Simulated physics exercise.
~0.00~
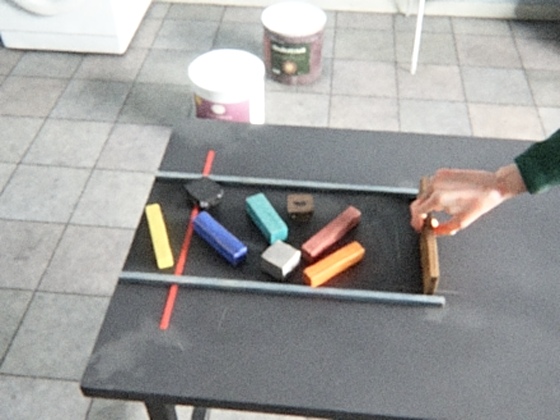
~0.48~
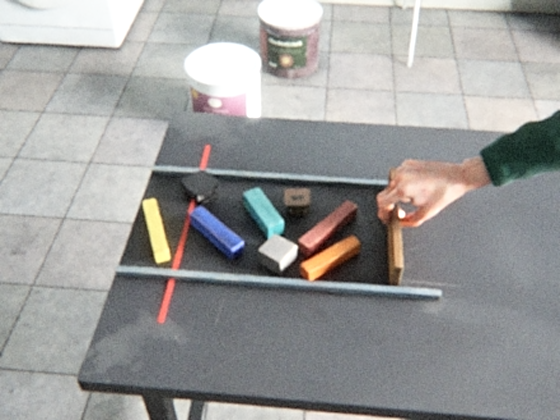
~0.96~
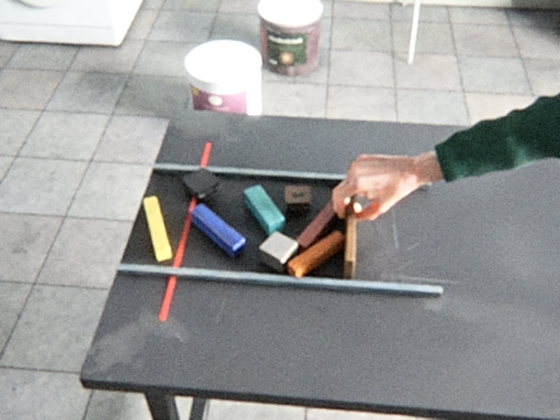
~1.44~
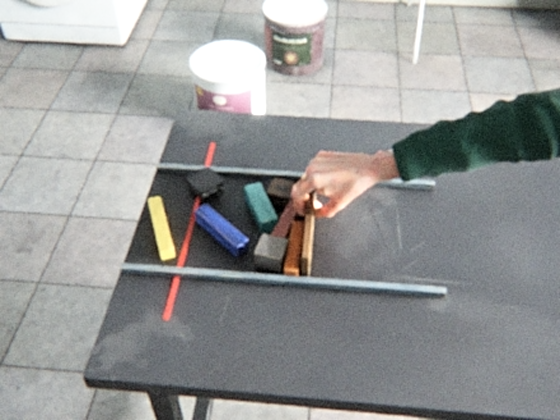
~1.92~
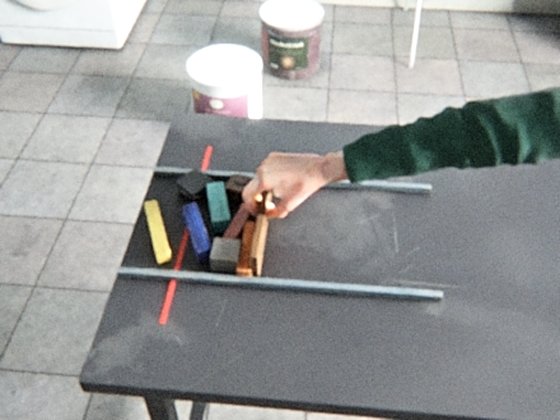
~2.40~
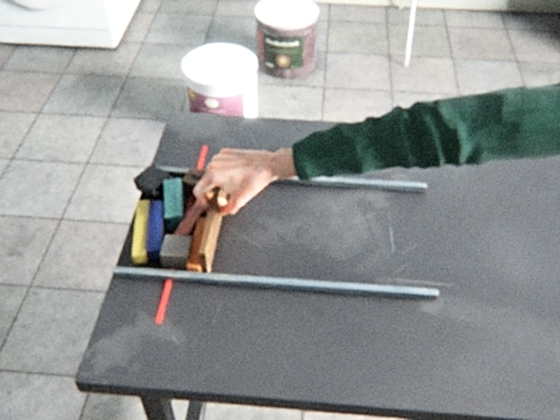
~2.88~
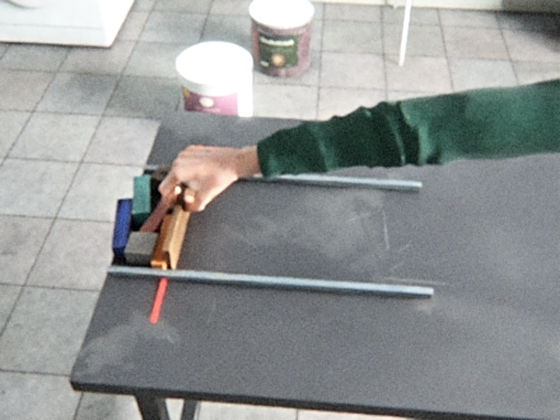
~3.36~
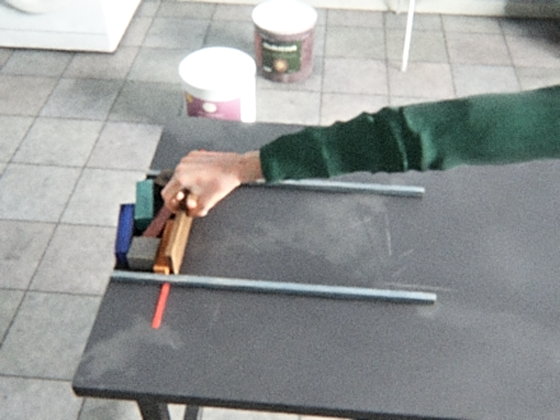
On a dark table standing on a tiled floor, a hand in a green sleeve holds a small upright board between two long rails, with eight coloured sticks and blocks lying to its left. The hand slides the board leftward, and it gathers the orange stick and the red bar first. The grey, brown, teal and blue pieces bunch up ahead of it as it nears the red tape. The black piece and the yellow bar are then pushed toward the table's left edge. Both drop out of view, and the board stops near the tape with the remaining pieces crowded at the edge.
